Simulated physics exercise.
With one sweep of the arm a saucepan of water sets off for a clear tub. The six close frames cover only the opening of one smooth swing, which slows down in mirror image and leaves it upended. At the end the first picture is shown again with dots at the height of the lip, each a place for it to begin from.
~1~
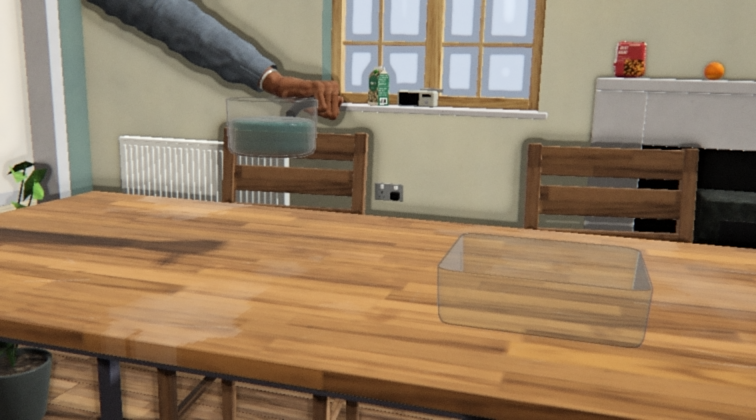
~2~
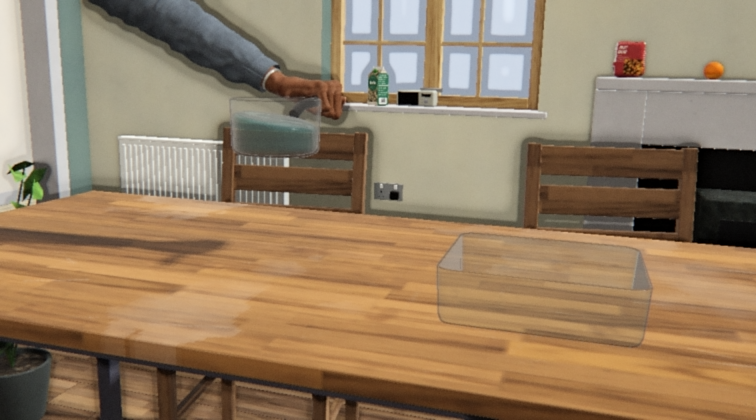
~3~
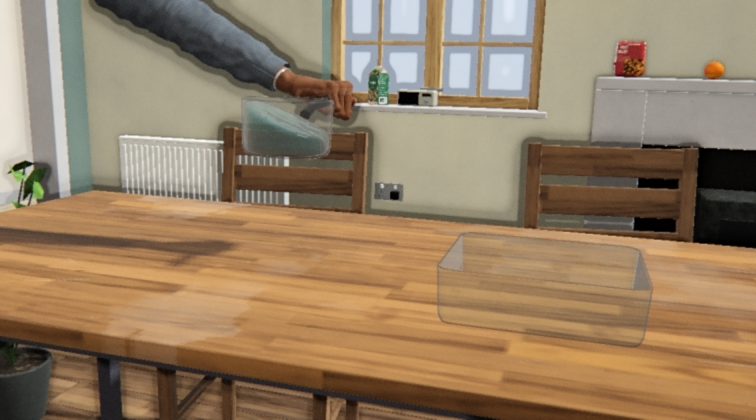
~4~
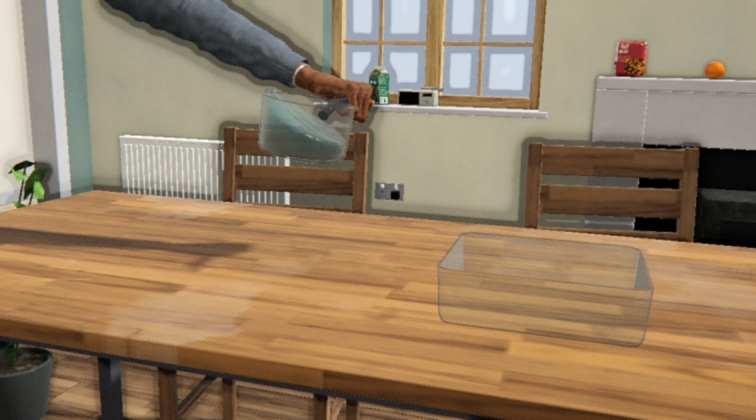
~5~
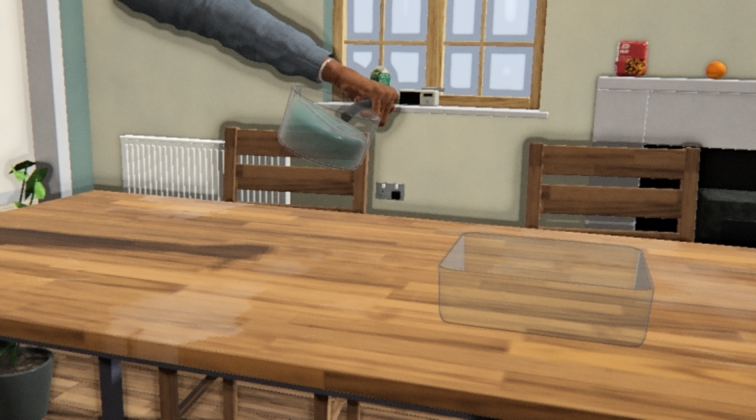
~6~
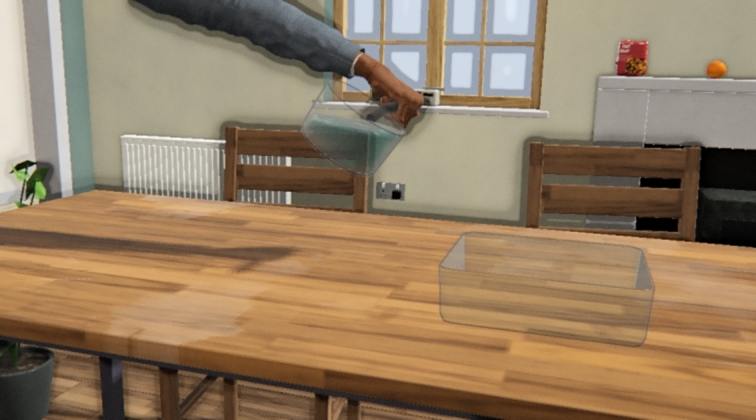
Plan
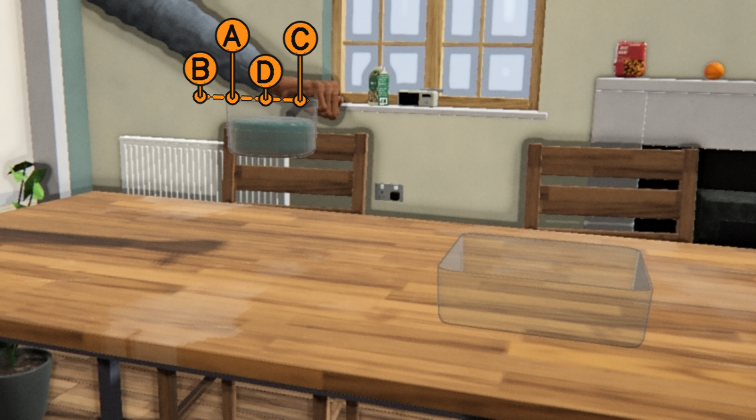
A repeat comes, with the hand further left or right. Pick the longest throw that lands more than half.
That is dot D.
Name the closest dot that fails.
The answer is A.
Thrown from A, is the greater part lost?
Yes, it does.
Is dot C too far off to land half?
No, that is safe.
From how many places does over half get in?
Two of the four.
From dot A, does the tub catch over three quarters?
No.
In orange, A at (232, 97); B at (200, 96); C at (300, 100); D at (265, 99).
For dot A, about 30 % lands in the tub, 60 % falls short and 10 % goes beside or beyond.
For dot B, about 0 % lands in the tub, 98 % falls short.
For dot C, about 67 % lands in the tub, 8 % falls short and 25 % goes beside or beyond.
For dot D, about 63 % lands in the tub, 22 % falls short and 15 % goes beside or beyond.
